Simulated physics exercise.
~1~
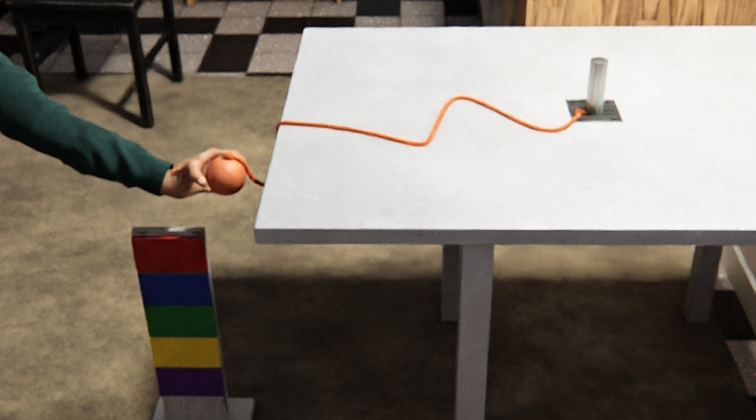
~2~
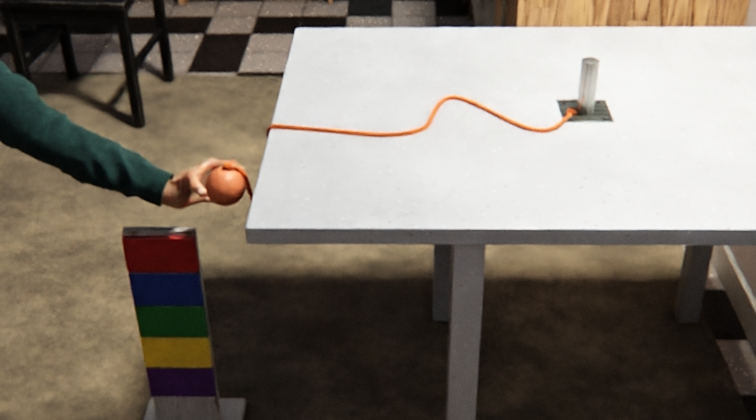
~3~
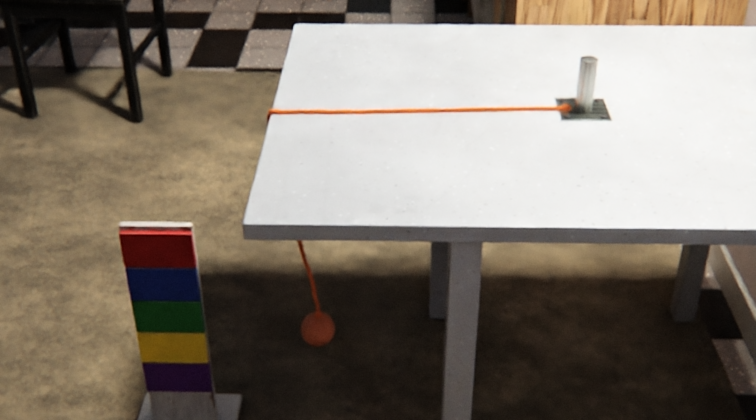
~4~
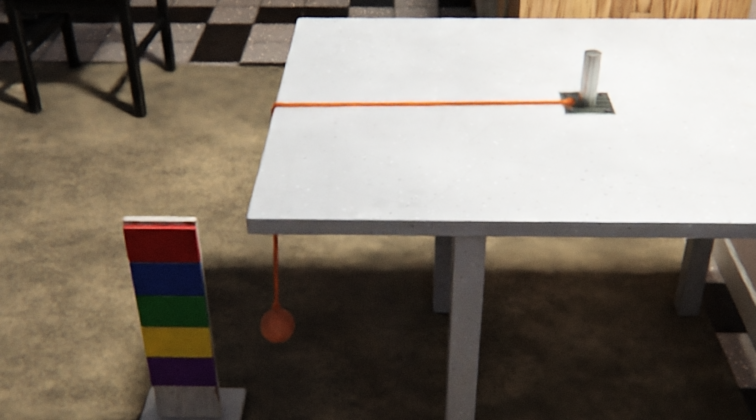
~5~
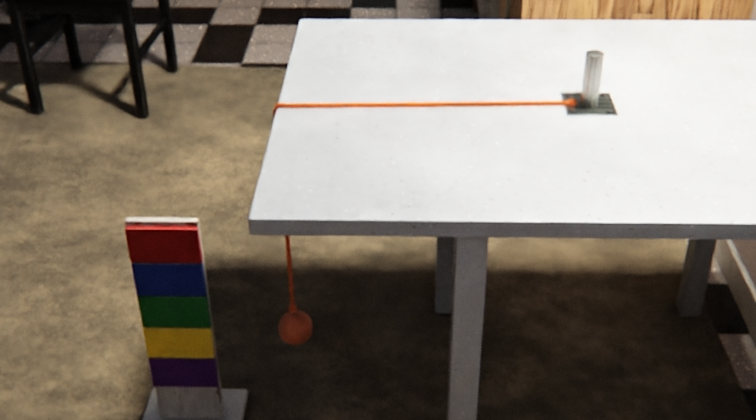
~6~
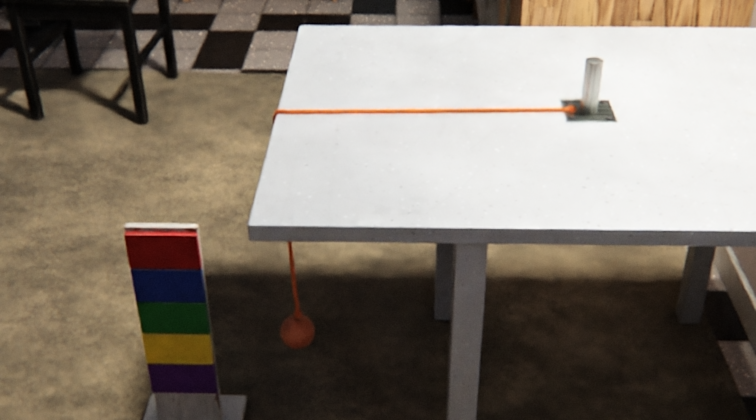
In a room with a brown floor and a patch of checkered tiles, a slightly swaying view looks down on a white table. An orange cord runs slackly from a small upright post on a plate across the tabletop to the left edge, where a hand in a green sleeve holds an orange ball. Below stands a board striped red, blue, green, yellow and purple. The hand releases the ball and leaves view as it drops beneath the table edge, pulling the cord straight. The ball swings left, then slightly right, and finally hangs level with the yellow band.
